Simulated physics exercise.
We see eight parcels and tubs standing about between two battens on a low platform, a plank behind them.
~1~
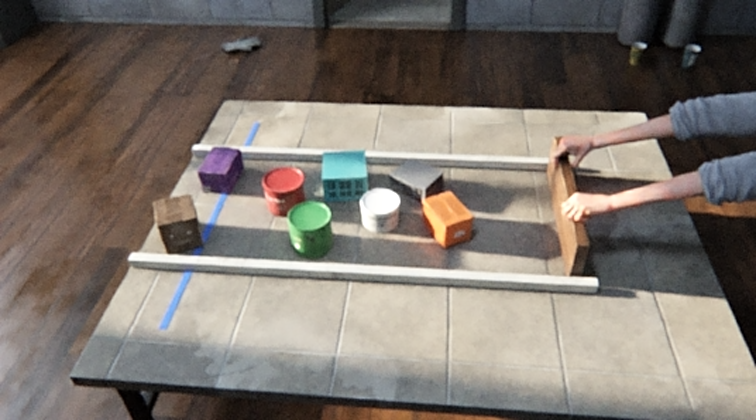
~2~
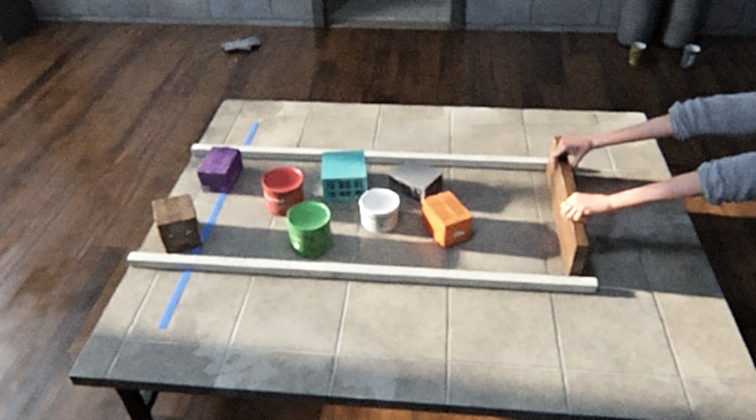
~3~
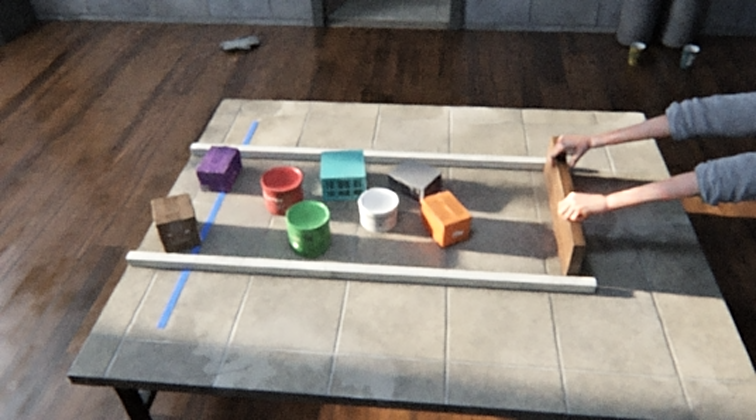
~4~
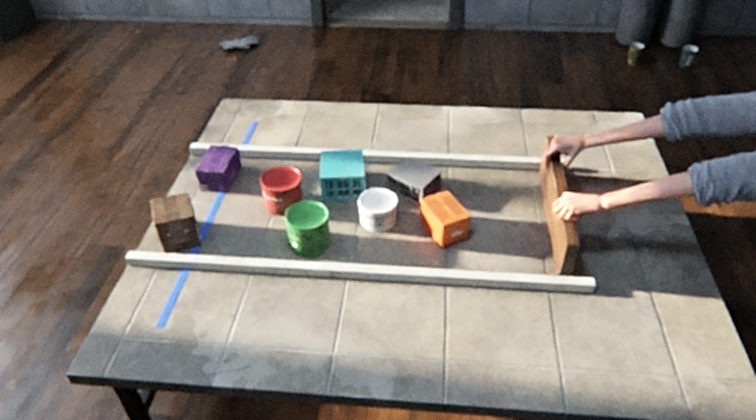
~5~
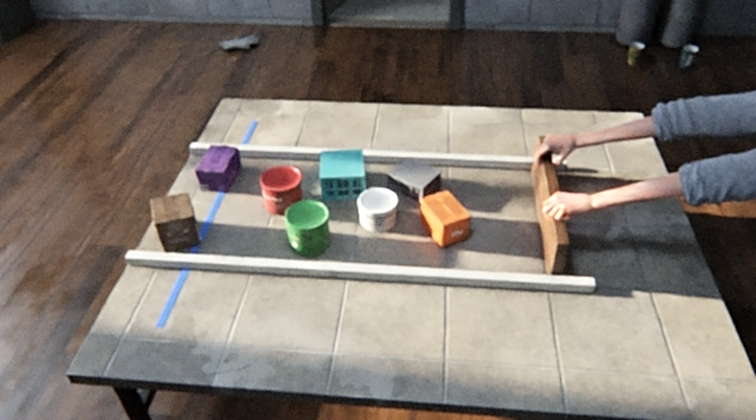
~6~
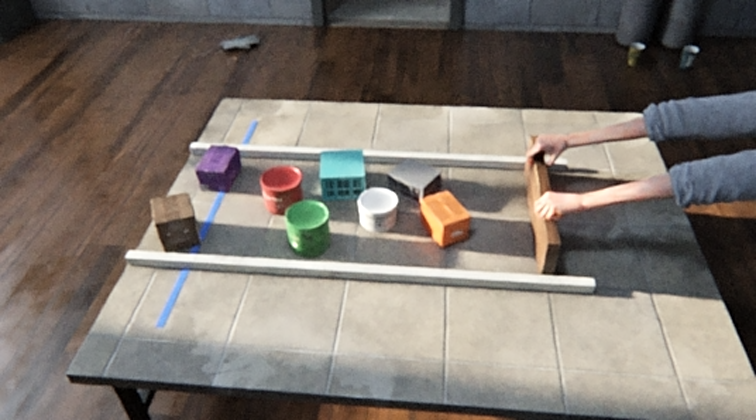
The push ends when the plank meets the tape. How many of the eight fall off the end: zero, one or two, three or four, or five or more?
Here the number that fall off is three or four.
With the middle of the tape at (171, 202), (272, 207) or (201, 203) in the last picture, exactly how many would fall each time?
The counts: 8, 0 and 5.
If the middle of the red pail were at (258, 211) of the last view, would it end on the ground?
The red pail goes over.
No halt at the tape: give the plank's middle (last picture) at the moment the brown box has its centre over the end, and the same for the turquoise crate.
About (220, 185), and (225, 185) for the other.
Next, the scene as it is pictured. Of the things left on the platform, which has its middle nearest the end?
The white pail.
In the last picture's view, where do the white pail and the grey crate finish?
Near (164, 200) and (203, 177).
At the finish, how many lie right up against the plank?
It touches 3.
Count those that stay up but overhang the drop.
1 of them.
A little later, none off yet; brown box at rest near (177, 222); purple box at rest near (219, 168); red pail at rest near (283, 191).
Next, none off yet; brown box at rest near (177, 222); purple box at rest near (219, 168); red pail shifted about its own width near (253, 196).
Later still, none off yet; brown box at rest near (176, 223); purple box shifted about its own width near (188, 167); red pail shifted well along near (187, 194).
When it is over, the number that fall off is three or four; down, turquoise crate, red pail, purple box and brown box.
